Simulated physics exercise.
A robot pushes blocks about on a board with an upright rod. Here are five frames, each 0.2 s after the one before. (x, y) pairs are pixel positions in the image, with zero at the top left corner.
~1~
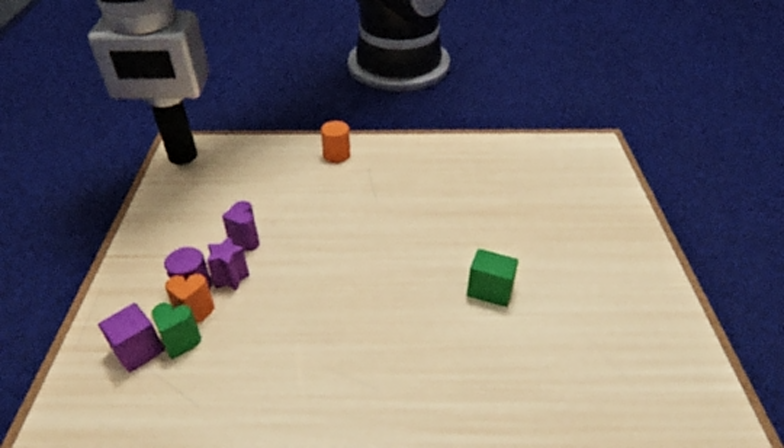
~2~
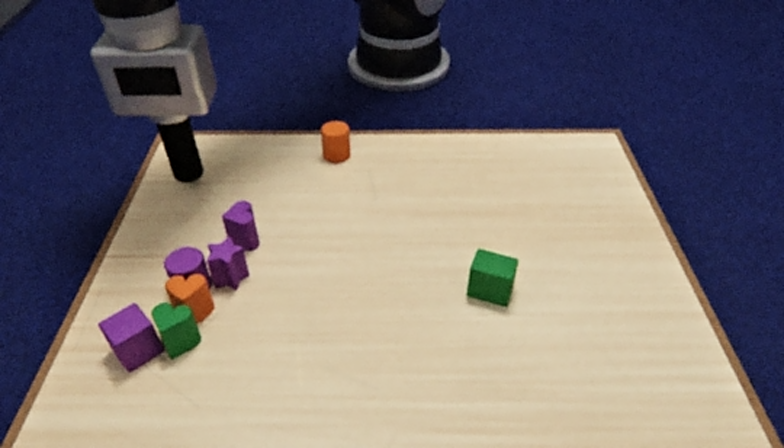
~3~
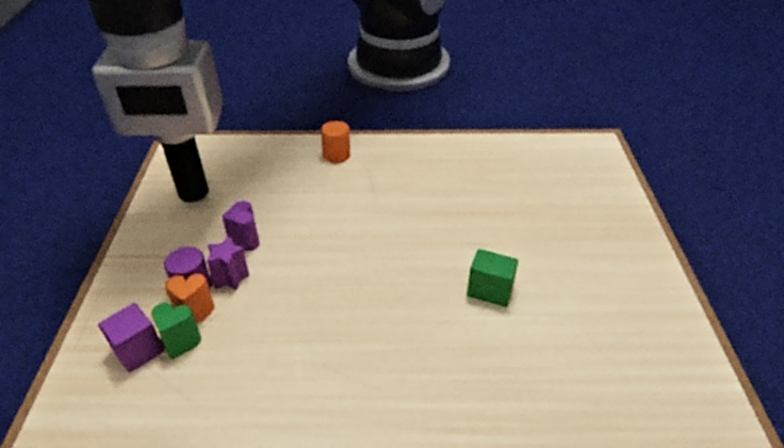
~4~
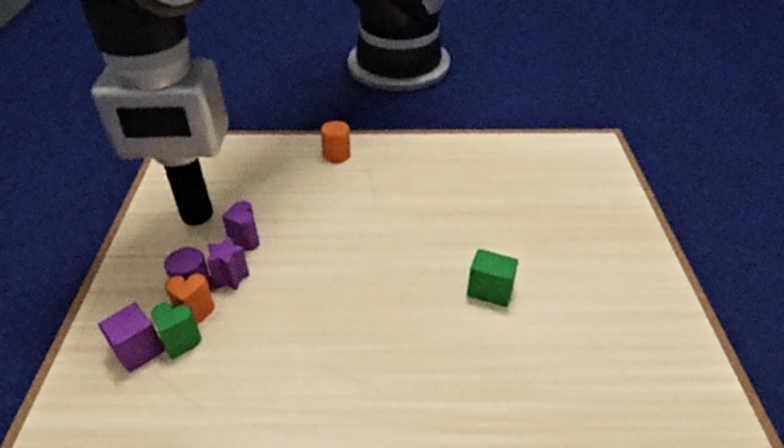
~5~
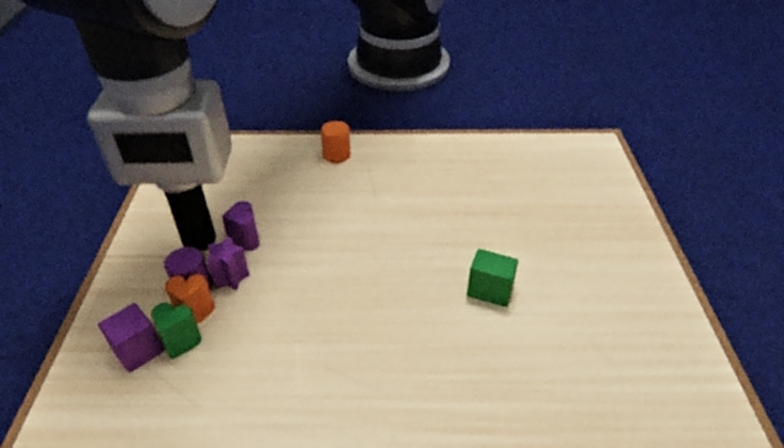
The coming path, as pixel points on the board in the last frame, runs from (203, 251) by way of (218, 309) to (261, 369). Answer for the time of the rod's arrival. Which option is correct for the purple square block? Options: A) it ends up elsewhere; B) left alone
The answer is B.
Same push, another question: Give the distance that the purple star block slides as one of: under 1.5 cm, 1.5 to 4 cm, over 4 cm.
The purple star block ends up a moderate distance away, 1.5 to 4 cm.
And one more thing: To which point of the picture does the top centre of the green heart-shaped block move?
At the end it should sit near (160, 341).
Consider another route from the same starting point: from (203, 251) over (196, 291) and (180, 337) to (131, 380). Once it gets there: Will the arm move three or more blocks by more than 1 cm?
Yes
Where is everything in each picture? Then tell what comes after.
The first picture shows lower end of the rod at (184, 158), tops of blocks, purple square block at (124, 323), green heart-shaped block at (169, 314), purple circle at (183, 259), orange heart-shaped block at (185, 284), purple star block at (223, 250), purple heart-shaped block at (239, 212).
The second picture shows rod at (189, 175), blocks as before.
The third picture shows rod at (194, 194), blocks as before.
The fourth picture shows rod at (198, 216), blocks as before.
The fifth picture shows rod at (200, 241), purple square block at (124, 323), green heart-shaped block at (169, 314), purple circle at (183, 259), orange heart-shaped block at (185, 284), purple star block at (223, 250), purple heart-shaped block at (239, 212).
What follows on the original path. One third of the way, rod at (208, 280); green heart-shaped block at (167, 332), turned 10° clockwise; purple circle at (170, 285); orange heart-shaped block at (181, 306), turned 25° anticlockwise; purple star block at (234, 261), turned 65° anticlockwise.
Two thirds of the way, rod at (227, 320); green heart-shaped block at (160, 341), turned 15° clockwise; purple circle at (167, 286); orange heart-shaped block at (179, 317); purple star block at (240, 266), turned 105° anticlockwise.
At the end, rod at (258, 360); purple square block not moved; green heart-shaped block at (160, 341), turned 15° clockwise; purple circle at (167, 286); orange heart-shaped block at (179, 317); purple star block at (240, 266), turned 105° anticlockwise; purple heart-shaped block not moved.
